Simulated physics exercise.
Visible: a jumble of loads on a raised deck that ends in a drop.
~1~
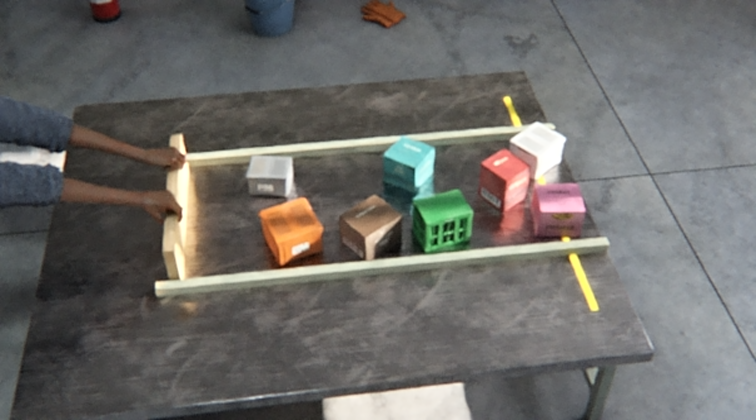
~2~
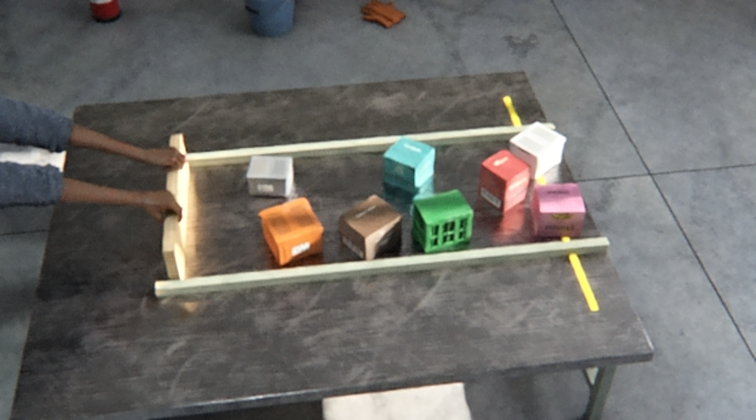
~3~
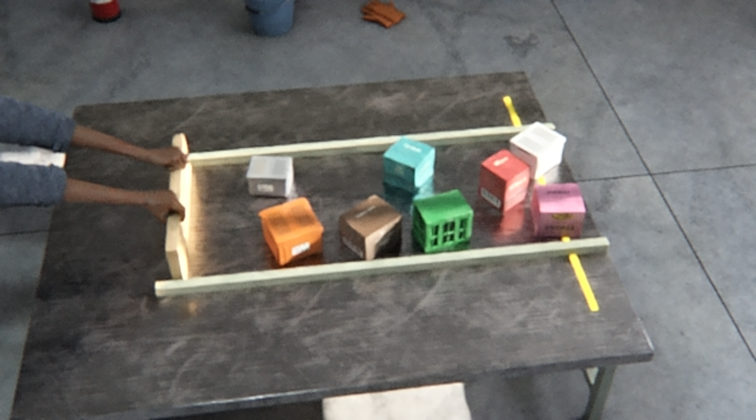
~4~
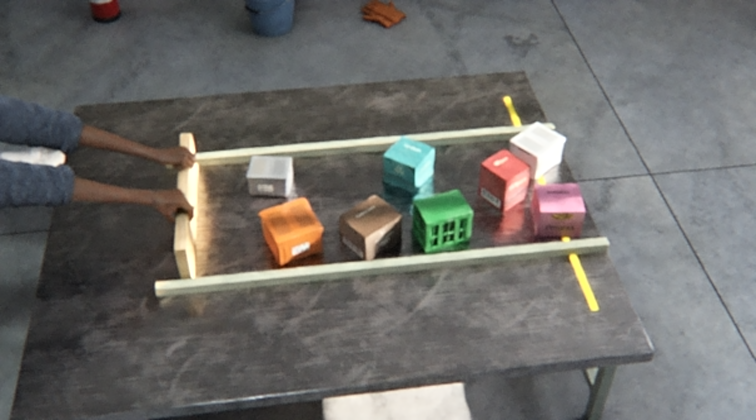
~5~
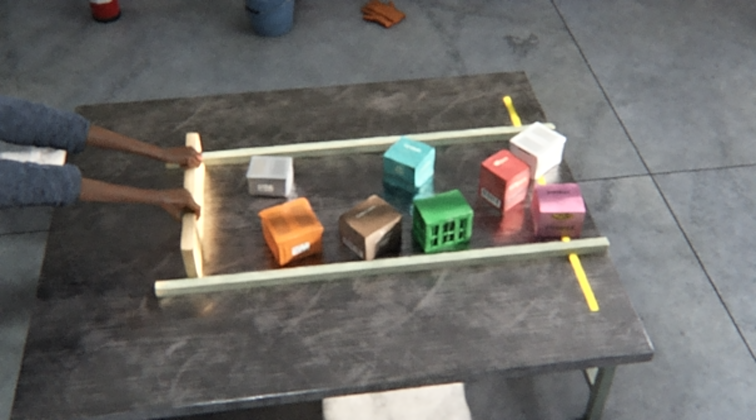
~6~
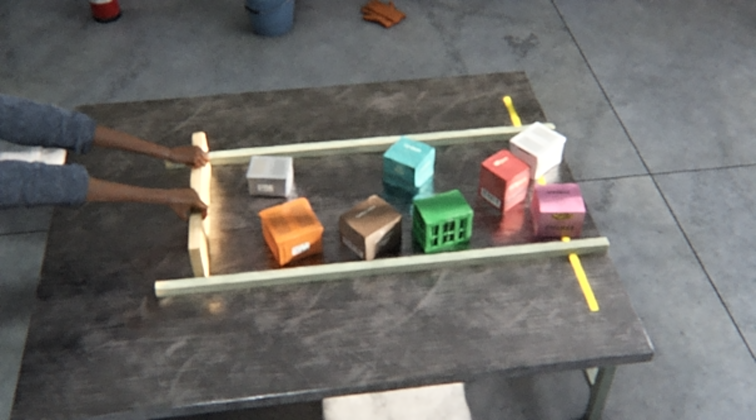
Two hands slowly pushed a wooden plank a short way to the right between two rails on a dark table, while the colourful boxes ahead of it stayed still, some near the yellow tape.
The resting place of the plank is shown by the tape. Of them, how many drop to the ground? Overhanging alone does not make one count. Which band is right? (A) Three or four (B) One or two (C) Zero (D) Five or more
Option D: Five or more.
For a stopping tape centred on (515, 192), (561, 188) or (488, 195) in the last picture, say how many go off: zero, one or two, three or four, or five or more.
Either three or four; five or over; three or four.
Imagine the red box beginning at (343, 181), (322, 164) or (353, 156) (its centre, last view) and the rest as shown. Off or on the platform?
Taking the starts in order, it keeps its place, then falls away, then falls away.
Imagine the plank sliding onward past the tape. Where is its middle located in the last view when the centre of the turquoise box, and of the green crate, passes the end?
Its middle is about (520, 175) and about (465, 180).
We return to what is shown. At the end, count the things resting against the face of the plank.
That would be 3 of them.
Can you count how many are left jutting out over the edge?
That comes to 3 of them.
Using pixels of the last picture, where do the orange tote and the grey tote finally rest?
Answer: First (584, 209), after that (553, 149).
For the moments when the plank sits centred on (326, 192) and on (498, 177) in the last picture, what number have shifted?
4 at one spot and 8 at the other.
A little later, none off yet; white tote at rest near (536, 152); pink box at rest near (557, 210); red box at rest near (504, 181).
When it is over, the number that fall off is five or more; down, brown box, turquoise box, green crate, pink box and white tote.
